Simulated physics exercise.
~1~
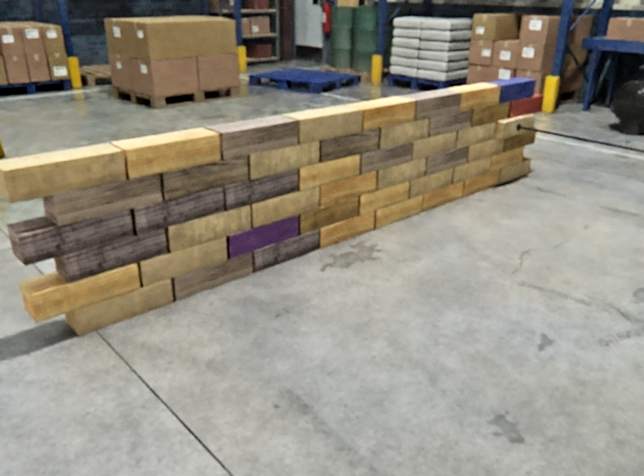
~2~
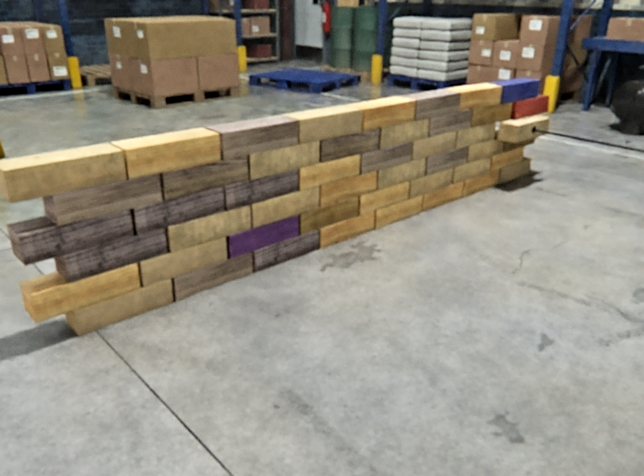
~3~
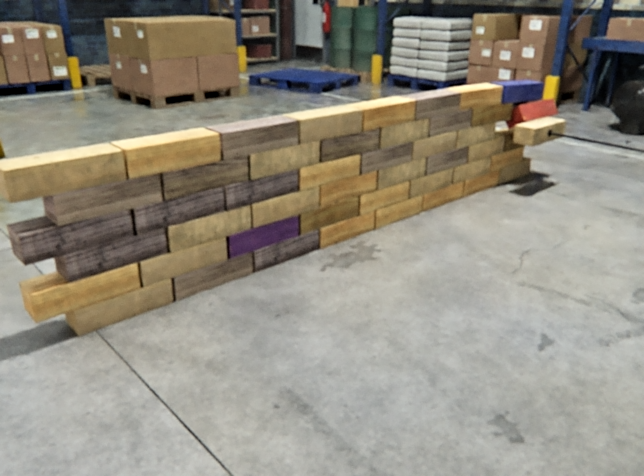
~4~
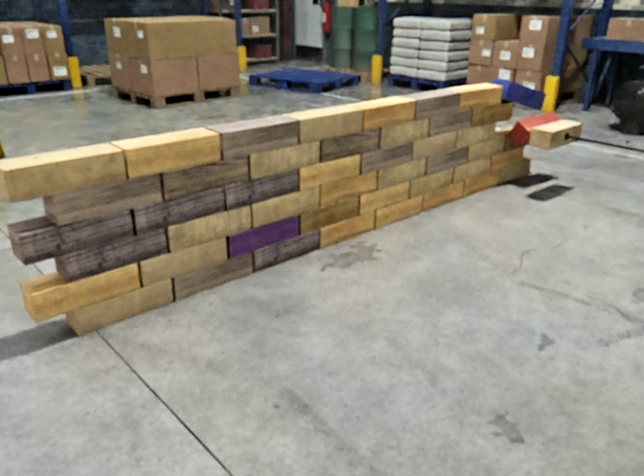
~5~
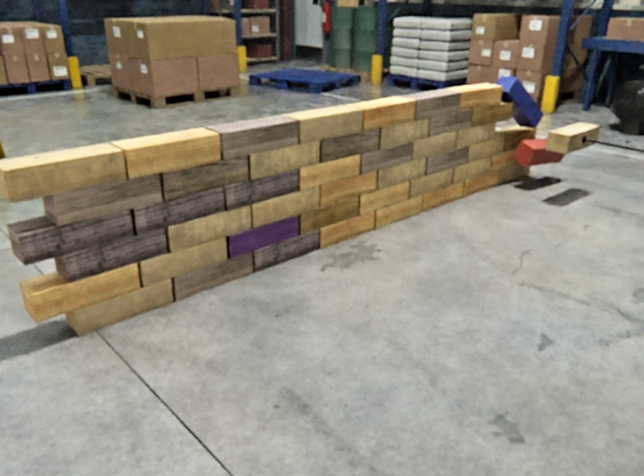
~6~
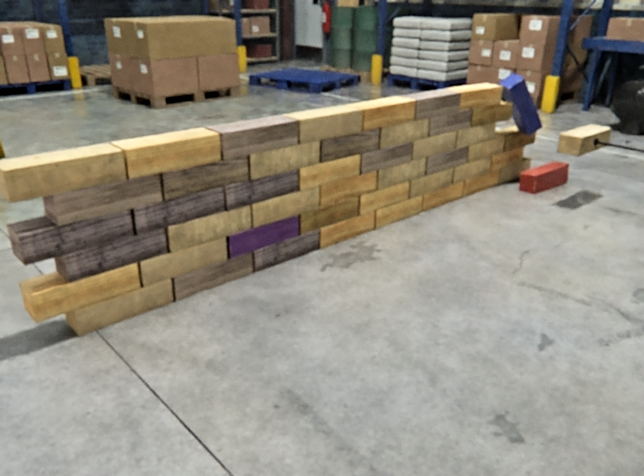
A pale wooden block at the far right end of a long, staggered wall of timber pieces slides out to the right, drawn by a thin rod. The red block resting above it shifts along with it, then tilts and starts to slip down. As the pale block comes clear, the blue block at the top corner begins to tip over the end. The red one drops to the concrete floor, while the pale one moves a little farther right. At the close, the blue block leans steeply against the wall's end, and the rest, including the purple block, stands in place.
